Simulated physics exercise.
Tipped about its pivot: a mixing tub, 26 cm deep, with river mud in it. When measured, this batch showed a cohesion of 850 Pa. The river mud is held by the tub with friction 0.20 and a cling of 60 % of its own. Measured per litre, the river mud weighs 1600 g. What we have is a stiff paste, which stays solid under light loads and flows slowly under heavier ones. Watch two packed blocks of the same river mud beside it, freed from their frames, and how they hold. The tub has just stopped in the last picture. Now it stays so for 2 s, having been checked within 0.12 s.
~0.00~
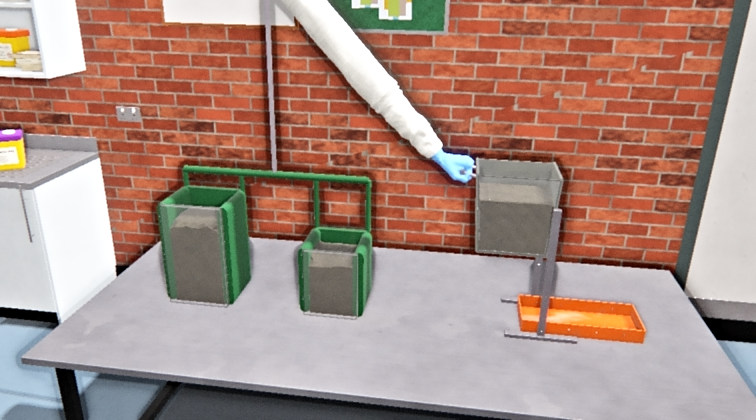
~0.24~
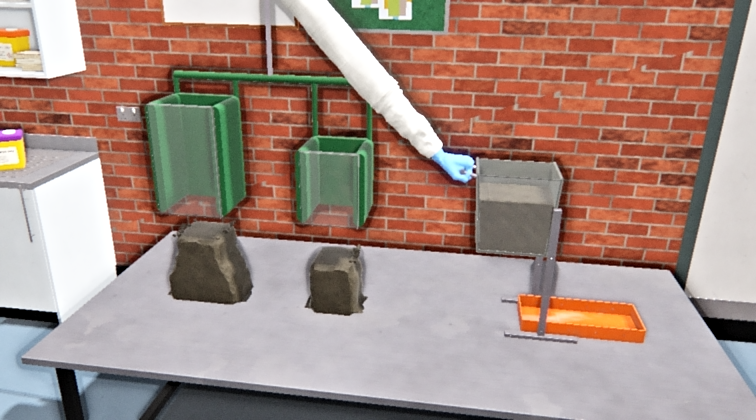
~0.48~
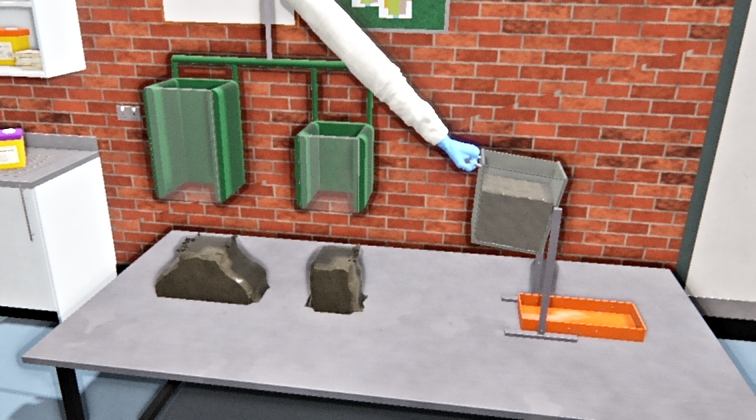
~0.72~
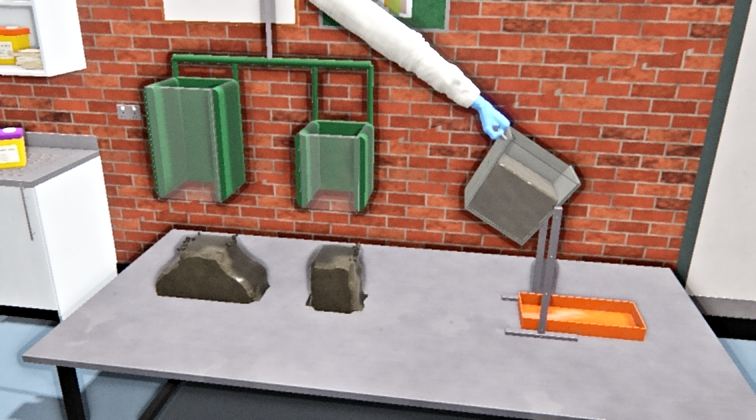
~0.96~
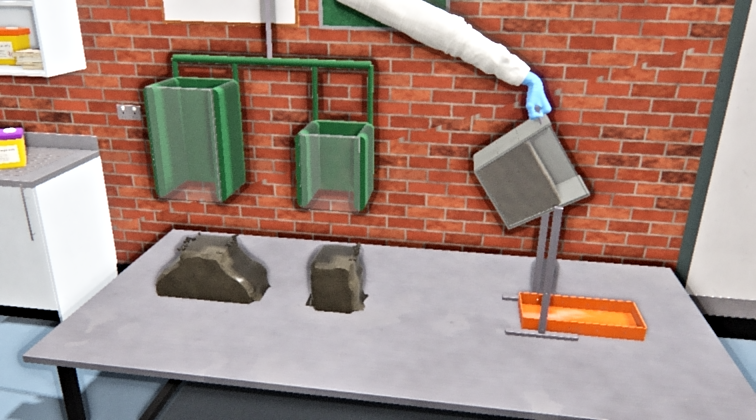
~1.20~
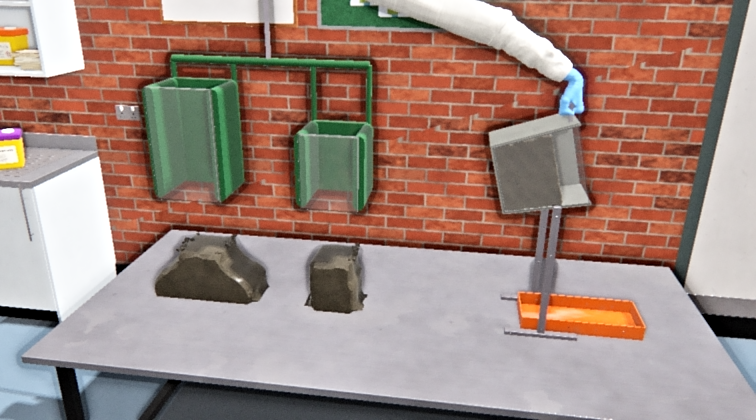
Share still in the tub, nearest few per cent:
100 %.
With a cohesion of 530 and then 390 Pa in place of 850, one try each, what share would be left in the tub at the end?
First try roughly 100 per cent, second try roughly 85 per cent.
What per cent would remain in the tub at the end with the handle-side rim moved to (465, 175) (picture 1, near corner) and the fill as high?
100 %.
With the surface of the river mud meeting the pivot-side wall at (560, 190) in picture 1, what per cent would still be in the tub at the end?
About 100 per cent.
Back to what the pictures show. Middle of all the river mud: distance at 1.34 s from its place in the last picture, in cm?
Measured shift, roughly 0 cm.
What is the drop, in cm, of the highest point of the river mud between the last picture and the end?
About 0 cm.
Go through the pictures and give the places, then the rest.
The first picture shows handle-side rim at (480, 175), tilt 0 degrees; highest point of the river mud at (548, 204); test blocks 32 cm, 21 cm high (left to right).
The second picture shows handle-side rim at (480, 175), tilt 0 degrees; highest point of the river mud at (548, 204); test blocks 26 cm, 20 cm high (left to right).
The third picture shows handle-side rim at (485, 165), tilt 7 degrees; highest point of the river mud at (487, 191); test blocks 20 cm, 20 cm high (left to right).
The fourth picture shows handle-side rim at (513, 139), tilt 31 degrees; highest point of the river mud at (502, 164); test blocks 20 cm, 20 cm high (left to right).
The fifth picture shows handle-side rim at (551, 126), tilt 56 degrees; highest point of the river mud at (524, 144); test blocks 20 cm, 20 cm high (left to right).
The sixth picture shows handle-side rim at (580, 126), tilt 75 degrees; highest point of the river mud at (548, 137); test blocks 20 cm, 20 cm high (left to right).
By 1.34 s, the tub is at 75 degrees and holds 100 %.
By 1.51 s, the tub is at 75 degrees and holds 100 %.
By 1.68 s, the tub is at 75 degrees and holds 100 %.
By 1.85 s, the tub is at 75 degrees and holds 100 %.
By 3.20 s, at the end, the tub is at 75 degrees and holds 100 %.
